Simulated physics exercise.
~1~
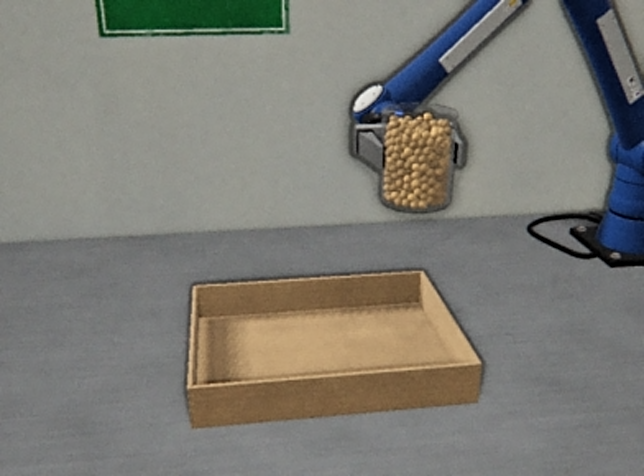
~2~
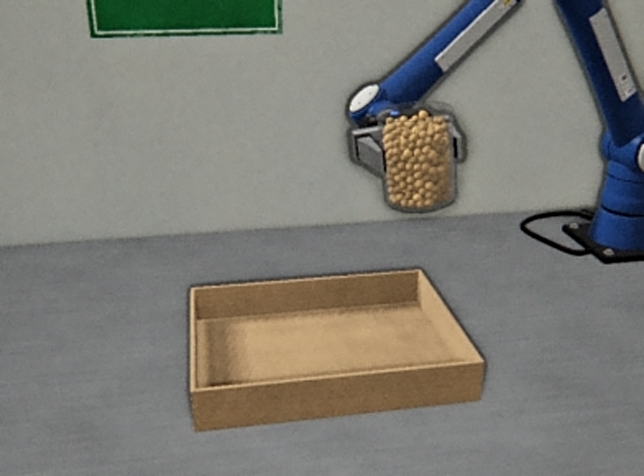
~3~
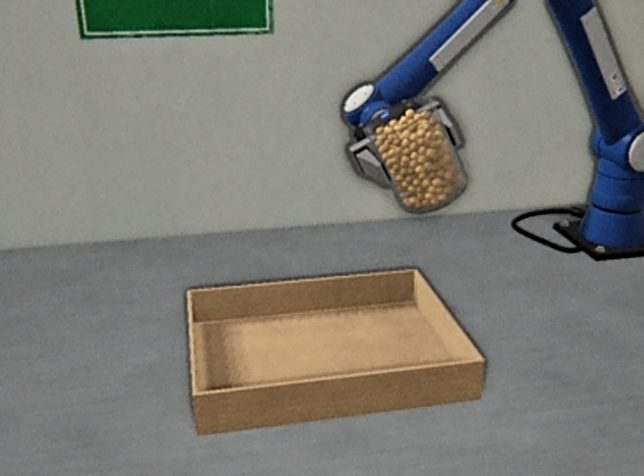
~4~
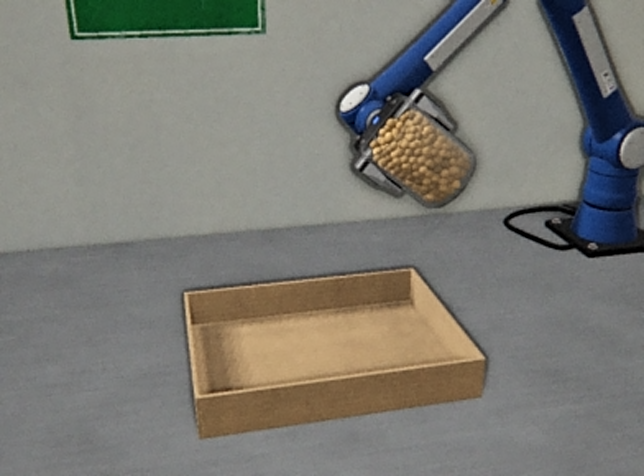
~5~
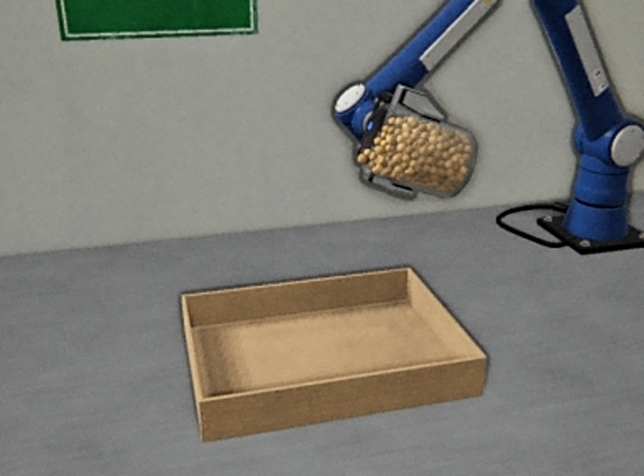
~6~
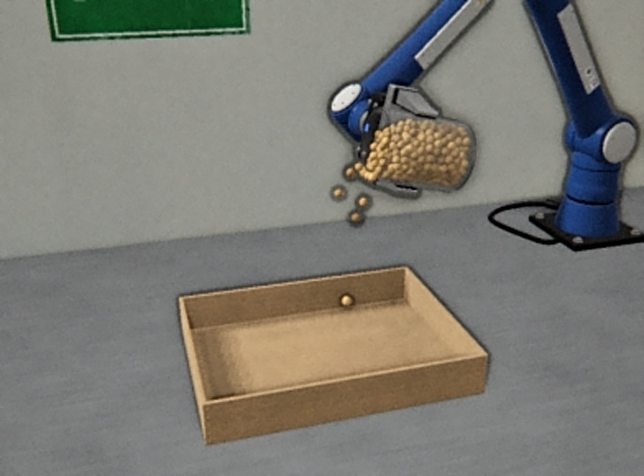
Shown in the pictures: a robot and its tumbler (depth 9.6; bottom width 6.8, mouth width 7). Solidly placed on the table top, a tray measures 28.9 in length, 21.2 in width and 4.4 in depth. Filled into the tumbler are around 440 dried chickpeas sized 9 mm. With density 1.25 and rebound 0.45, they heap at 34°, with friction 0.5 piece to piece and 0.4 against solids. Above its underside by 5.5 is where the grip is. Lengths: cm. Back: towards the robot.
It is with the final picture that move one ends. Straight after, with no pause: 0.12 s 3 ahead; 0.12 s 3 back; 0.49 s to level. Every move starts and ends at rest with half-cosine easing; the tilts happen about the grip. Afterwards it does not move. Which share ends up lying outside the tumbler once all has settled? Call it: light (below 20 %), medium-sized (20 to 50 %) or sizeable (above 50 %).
A medium-sized share.
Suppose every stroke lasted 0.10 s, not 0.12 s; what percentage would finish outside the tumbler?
In that case about 35 in a hundred.
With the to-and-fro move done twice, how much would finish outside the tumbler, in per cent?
Expected share: About 40 %.
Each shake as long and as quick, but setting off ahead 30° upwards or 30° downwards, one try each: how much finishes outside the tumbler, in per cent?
Some 30 and 15 per cent.
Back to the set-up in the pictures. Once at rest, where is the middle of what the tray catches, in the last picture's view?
(293, 358).
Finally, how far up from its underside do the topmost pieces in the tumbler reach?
Top of the fill: Near 8.5 cm.
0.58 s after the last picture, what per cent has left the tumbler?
25 %.
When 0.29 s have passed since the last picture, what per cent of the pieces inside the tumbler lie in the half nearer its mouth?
I'd guess about 45 percent of it.
Then, 0.29 s later, tilted 75° forward, highest piece 26 above the table; 339 in the tumbler, 19 in the tray, 83 in flight or on a rim.
Then, 0.58 s later, tilted 16° forward, highest piece 27 above the table; 325 in the tumbler, 114 in the tray, 2 in flight or on a rim.
Then, 0.93 s later, level, highest piece 27 above the table; 325 in the tumbler, 116 in the tray.
Then, 1.98 s later, level, highest piece 27 above the table; 325 in the tumbler, 116 in the tray.
At rest, 325 in the tumbler, 116 in the tray. That is 26 % outside the tumbler.
